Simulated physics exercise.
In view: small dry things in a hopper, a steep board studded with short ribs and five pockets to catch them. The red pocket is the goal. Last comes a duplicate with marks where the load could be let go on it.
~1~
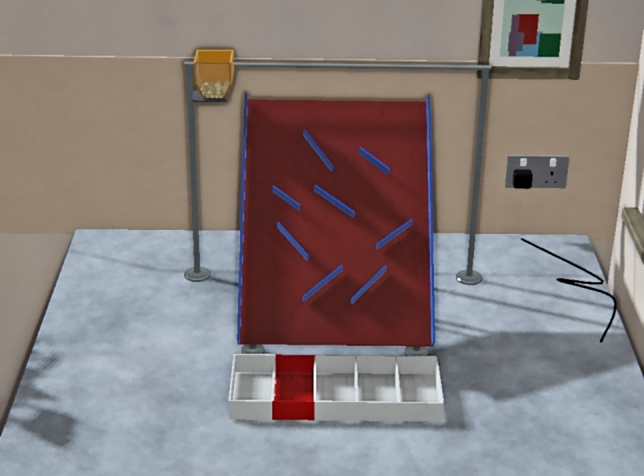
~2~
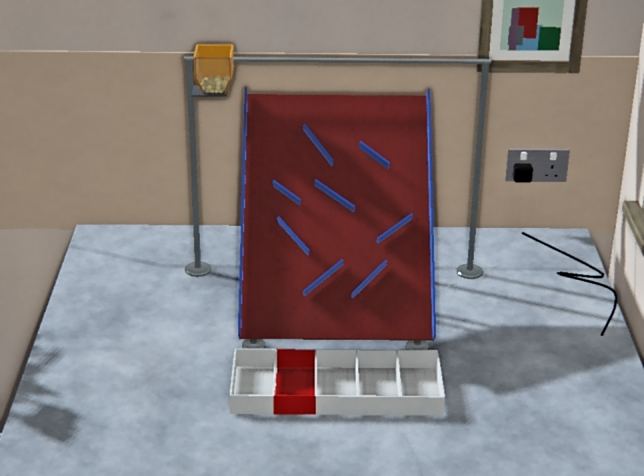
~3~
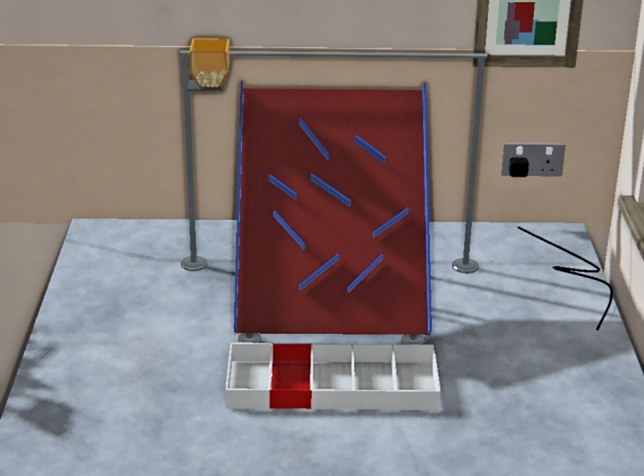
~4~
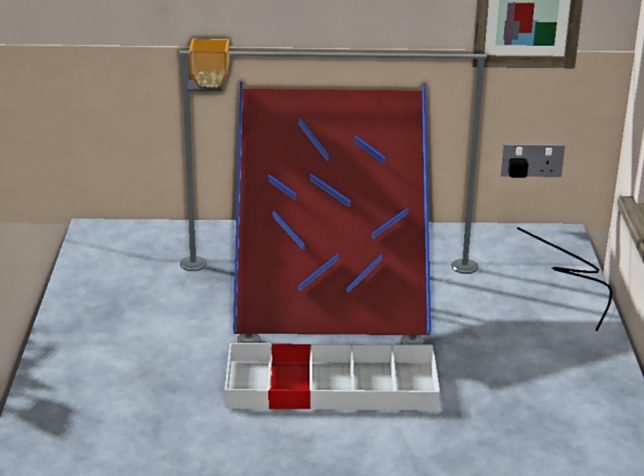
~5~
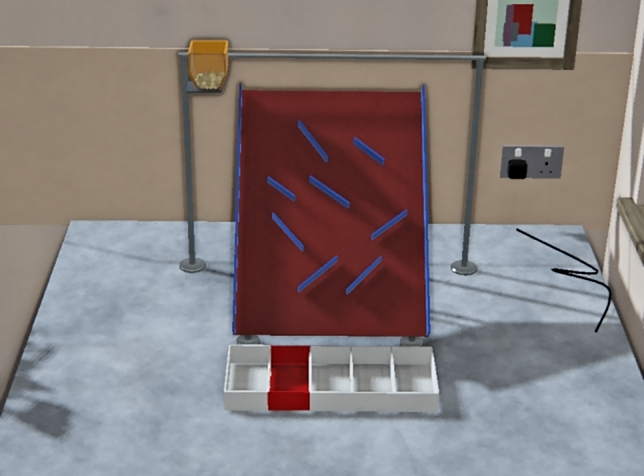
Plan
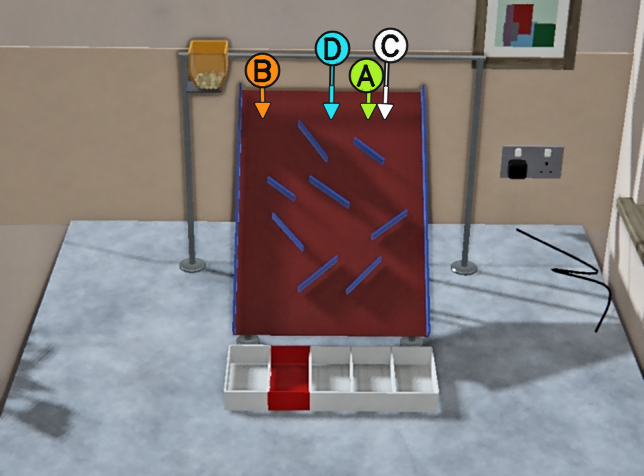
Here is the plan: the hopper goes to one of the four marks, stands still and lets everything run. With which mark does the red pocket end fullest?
The best mark is D.
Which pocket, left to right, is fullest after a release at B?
The first from the left.
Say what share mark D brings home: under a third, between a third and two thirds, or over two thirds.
Between a third and two thirds.
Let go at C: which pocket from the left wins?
The fifth from the left.
On the marked copy, mark A meets the board at (368, 113); mark B meets the board at (262, 112); mark C meets the board at (384, 113); mark D meets the board at (331, 113).
With A, about a tenth in the red pocket, the larger part in other pockets, about a tenth outside the box.
With B, about a tenth in the red pocket, roughly two thirds in other pockets, about a tenth outside the box.
With C, about a tenth in the red pocket, the larger part in other pockets, about a tenth outside the box.
With D, roughly half in the red pocket, roughly half in other pockets, just a few outside the box.
